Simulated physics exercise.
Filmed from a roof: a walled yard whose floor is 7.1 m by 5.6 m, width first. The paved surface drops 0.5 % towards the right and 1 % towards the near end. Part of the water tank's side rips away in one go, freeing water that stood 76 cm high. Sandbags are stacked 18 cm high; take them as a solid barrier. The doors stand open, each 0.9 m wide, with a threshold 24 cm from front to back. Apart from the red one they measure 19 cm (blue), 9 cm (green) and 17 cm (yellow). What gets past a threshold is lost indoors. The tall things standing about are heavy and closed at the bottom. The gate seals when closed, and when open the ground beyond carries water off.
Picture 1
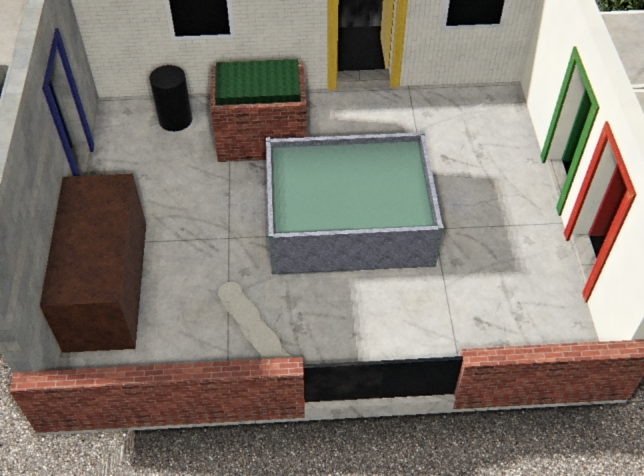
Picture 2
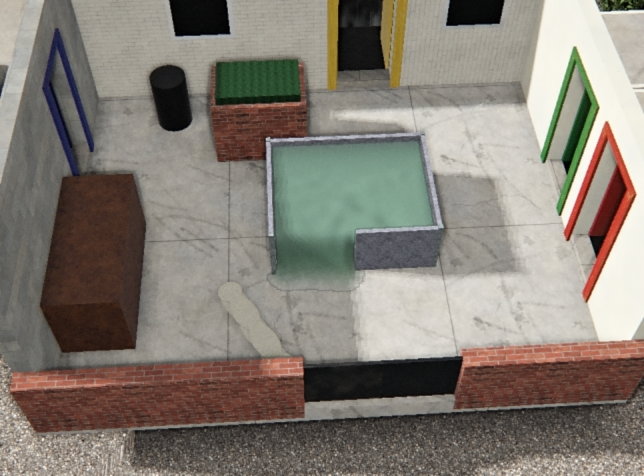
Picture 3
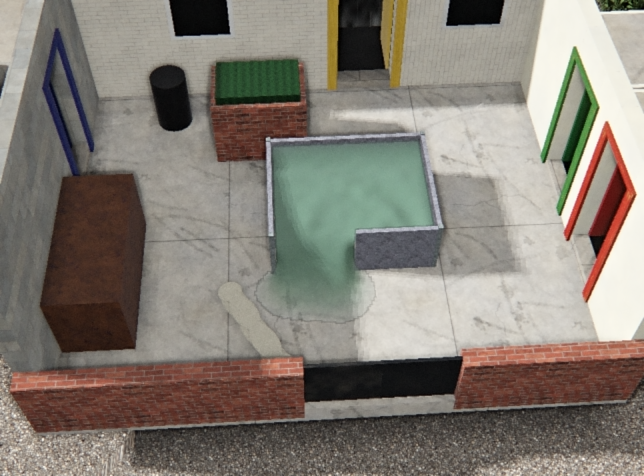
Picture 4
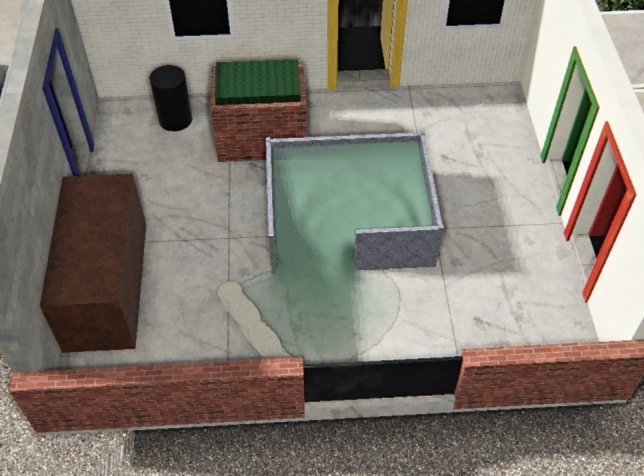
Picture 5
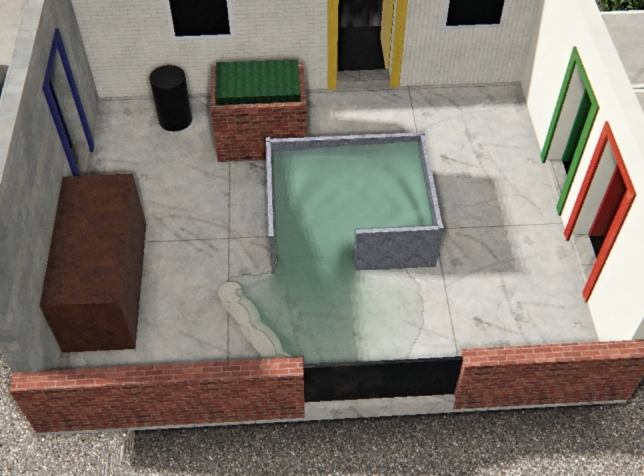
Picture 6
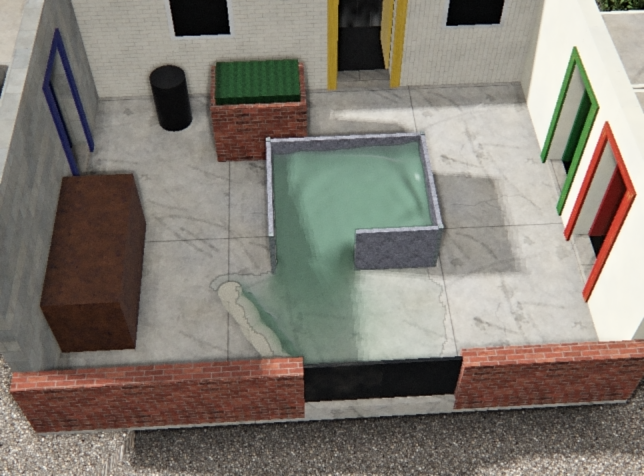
Greenish water pours from the tank's broken near side and spreads across the floor past sandbags.
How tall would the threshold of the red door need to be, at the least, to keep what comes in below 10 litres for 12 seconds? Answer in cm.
Some 16 cm above the ground.
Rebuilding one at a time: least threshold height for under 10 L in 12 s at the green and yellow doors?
Roughly 8.0 cm at green and 5.5 cm at yellow.
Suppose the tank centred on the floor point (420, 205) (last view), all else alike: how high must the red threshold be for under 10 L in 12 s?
About 10.0 cm.
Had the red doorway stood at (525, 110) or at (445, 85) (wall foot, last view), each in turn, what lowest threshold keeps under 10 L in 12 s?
About 12.0 and 11.0 cm.
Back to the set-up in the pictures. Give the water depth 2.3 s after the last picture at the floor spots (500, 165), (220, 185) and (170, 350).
Roughly 0, 1 and 7 cm, in turn.
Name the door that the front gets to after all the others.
It is the yellow one.
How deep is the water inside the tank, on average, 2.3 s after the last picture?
Roughly 30 cm on average.
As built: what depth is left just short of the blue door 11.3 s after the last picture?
Roughly 9.5 cm deep.
Then, 0.7 s after the last picture water covers 20 % of the floor, deepest (55 cm) near (312, 390); it has not reached the red door.
Then, 2.3 s after the last picture water covers 45 % of the floor, deepest (36 cm) near (98, 402); 20 cm at the red door, 1 litre in over its 17 cm threshold.
Then, 11.3 s after the last picture water covers 95 % of the floor, deepest (14 cm) near (67, 318); 7 cm at the red door, 5 litres in over its 17 cm threshold.
At the red door as built, the water peaked near 20 cm, 2.3 s after the last picture.
Run again over the same 12 s with other heights there, 26 litres in over 13 cm, 4 litres over 17.5 cm. The limit of 10 litres is kept from about 16 cm up.
